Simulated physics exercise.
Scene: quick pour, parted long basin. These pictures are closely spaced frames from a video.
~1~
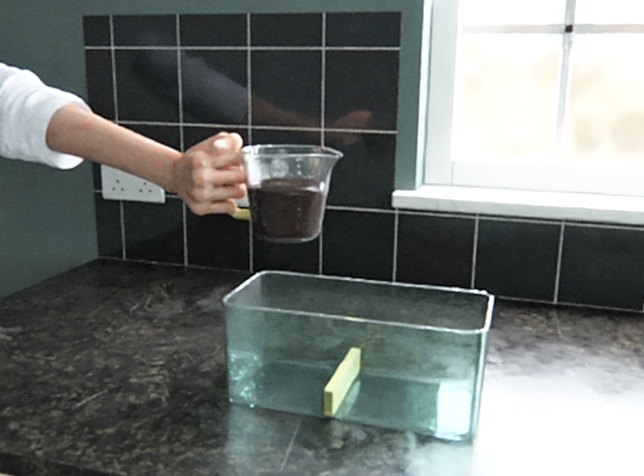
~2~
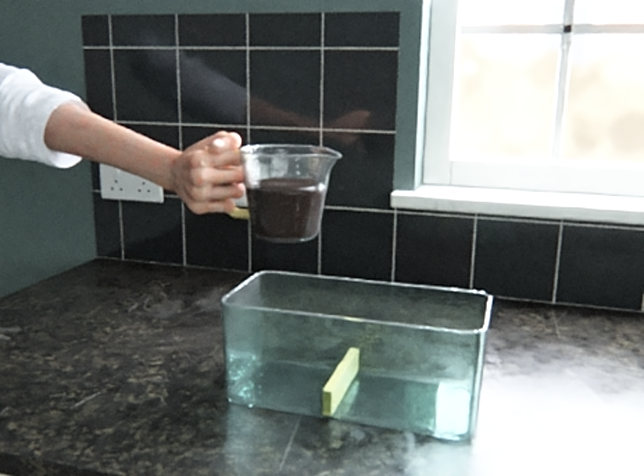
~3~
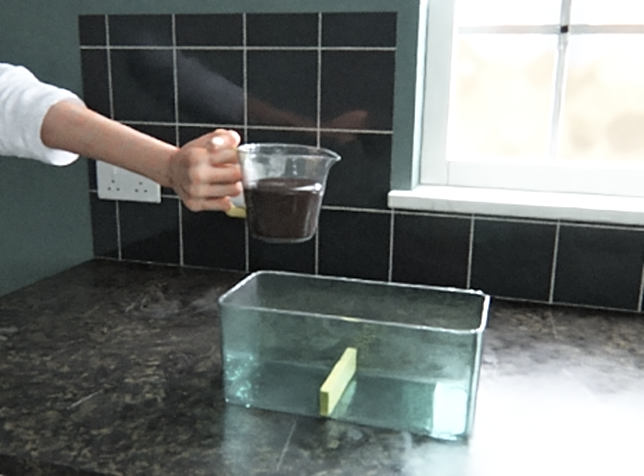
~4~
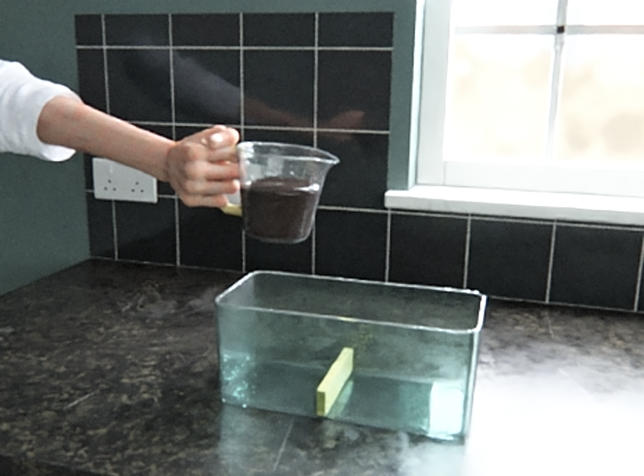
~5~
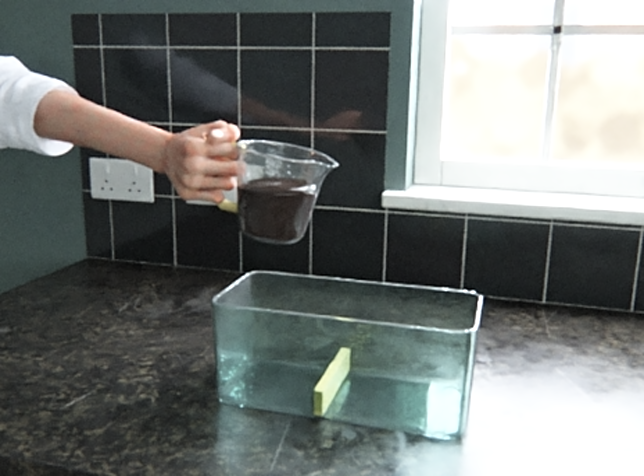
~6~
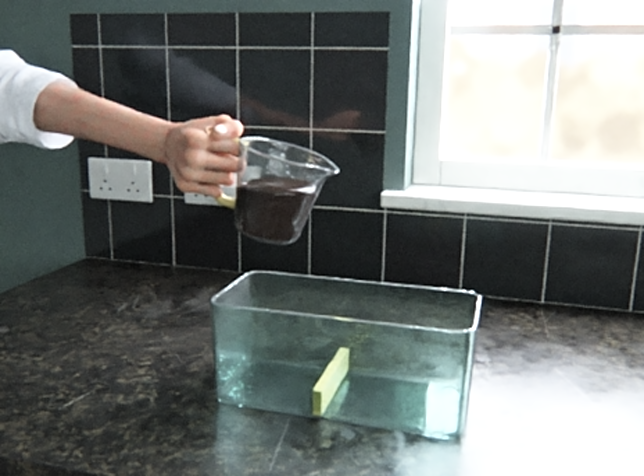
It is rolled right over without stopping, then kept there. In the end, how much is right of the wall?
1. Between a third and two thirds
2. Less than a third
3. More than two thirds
The answer is 3.
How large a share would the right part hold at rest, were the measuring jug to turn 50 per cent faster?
It comes to some 90 per cent.
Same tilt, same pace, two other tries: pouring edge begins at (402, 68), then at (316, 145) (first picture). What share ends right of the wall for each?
60 % and 75 %.
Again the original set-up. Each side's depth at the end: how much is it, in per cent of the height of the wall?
On the left roughly 0, on the right roughly 50.
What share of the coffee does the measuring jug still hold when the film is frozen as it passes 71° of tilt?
Roughly 80 in a hundred.
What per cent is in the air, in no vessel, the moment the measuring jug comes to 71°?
About 15 per cent.
A moment on, the measuring jug is tipped part way and 82 per cent is still to pour, 0 is left of the wall and 2 right of it.
Next, the measuring jug is tipped right over and 12 per cent is still to pour, 3 is left of the wall and 73 right of it.
Then the measuring jug is tipped right over and 0 per cent is still to pour, 9 is left of the wall and 90 right of it.
Later the measuring jug is tipped right over and 0 per cent is still to pour, 9 is left of the wall and 90 right of it.
Finally, 9 per cent lies left of the wall, 90 right of it and 1 outside.
